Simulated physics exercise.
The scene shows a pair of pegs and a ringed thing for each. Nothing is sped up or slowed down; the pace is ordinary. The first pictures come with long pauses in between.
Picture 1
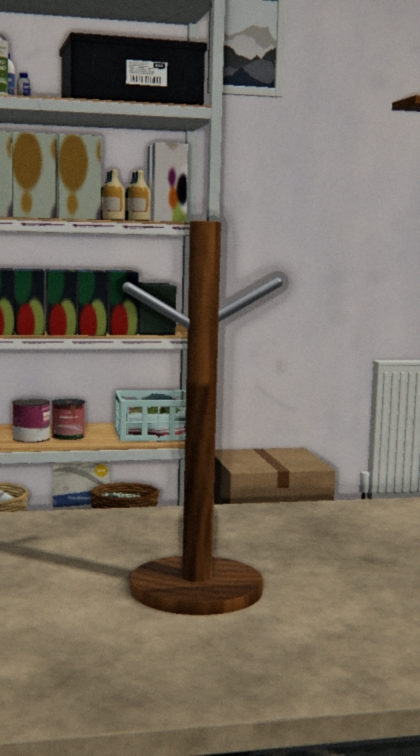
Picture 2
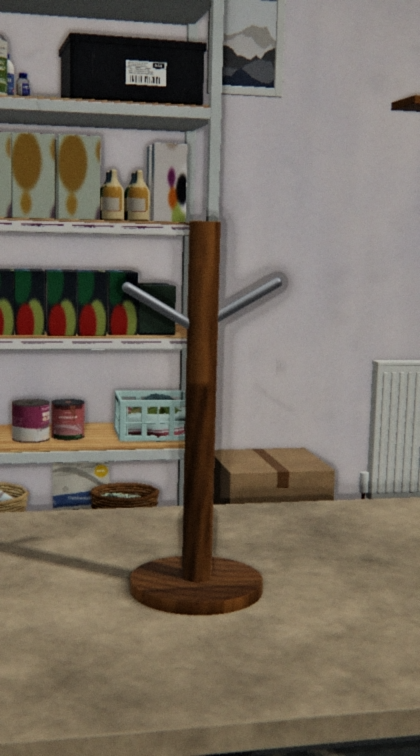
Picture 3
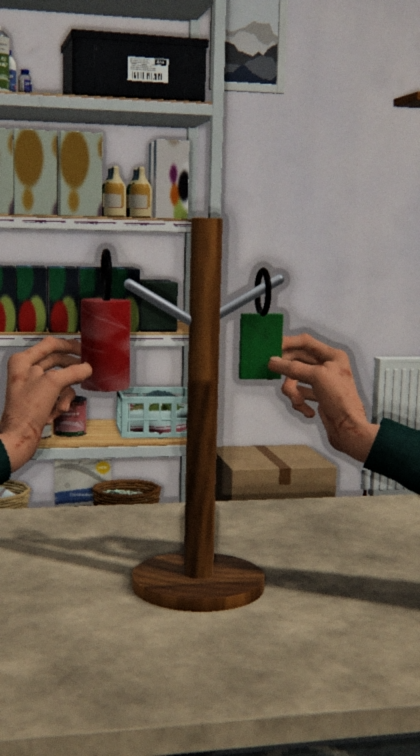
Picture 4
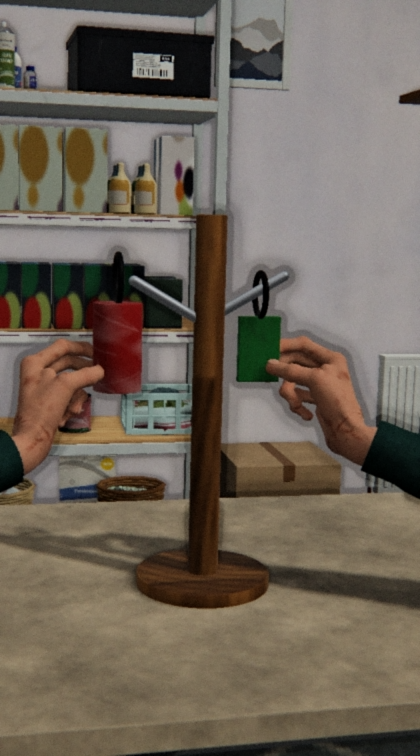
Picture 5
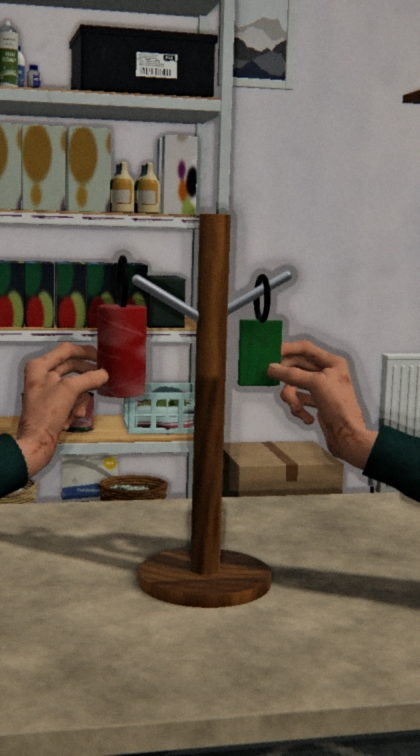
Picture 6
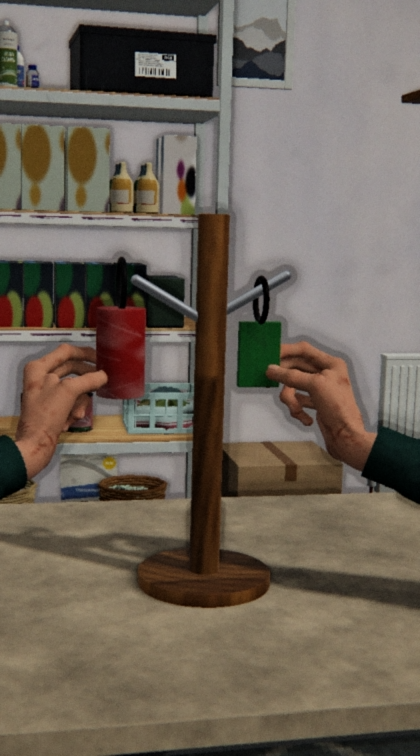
Two hands brought a red lantern and a green tag, each with a black ring, up to the pegs of a wooden stand that had stood empty, then held them there, barely moving.
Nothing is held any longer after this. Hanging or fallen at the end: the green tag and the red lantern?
The green tag hangs there; the red lantern slips down.
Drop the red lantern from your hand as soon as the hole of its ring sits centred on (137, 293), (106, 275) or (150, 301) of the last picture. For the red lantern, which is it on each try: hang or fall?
Well, one by one it holds fast, comes free, and holds fast.
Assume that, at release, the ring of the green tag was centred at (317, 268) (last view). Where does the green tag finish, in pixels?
(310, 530) or so.
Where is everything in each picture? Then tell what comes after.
Peg stand (201, 411), in the first picture.
Peg stand (201, 411), in the second picture.
Still on the way; green tag (262, 323); peg stand (202, 408), in the third picture.
Still on the way; red lantern (118, 321); peg stand (207, 404), in the fourth picture.
Still on the way; green tag (261, 329); peg stand (210, 404), in the fifth picture.
In place, still held; green tag (260, 331); red lantern (121, 326); peg stand (209, 404), in the sixth picture.
Then, 0.14 s on from there, green tag turned 20° from its first pose near (248, 346); red lantern displaced about its own width near (120, 369).
Then, 0.28 s on from there, green tag turned 21° from its first pose near (248, 346); red lantern on its way down near (94, 517).
In the end, the green tag remains hooked, near (248, 346); the red lantern drops to the table, near (55, 567).
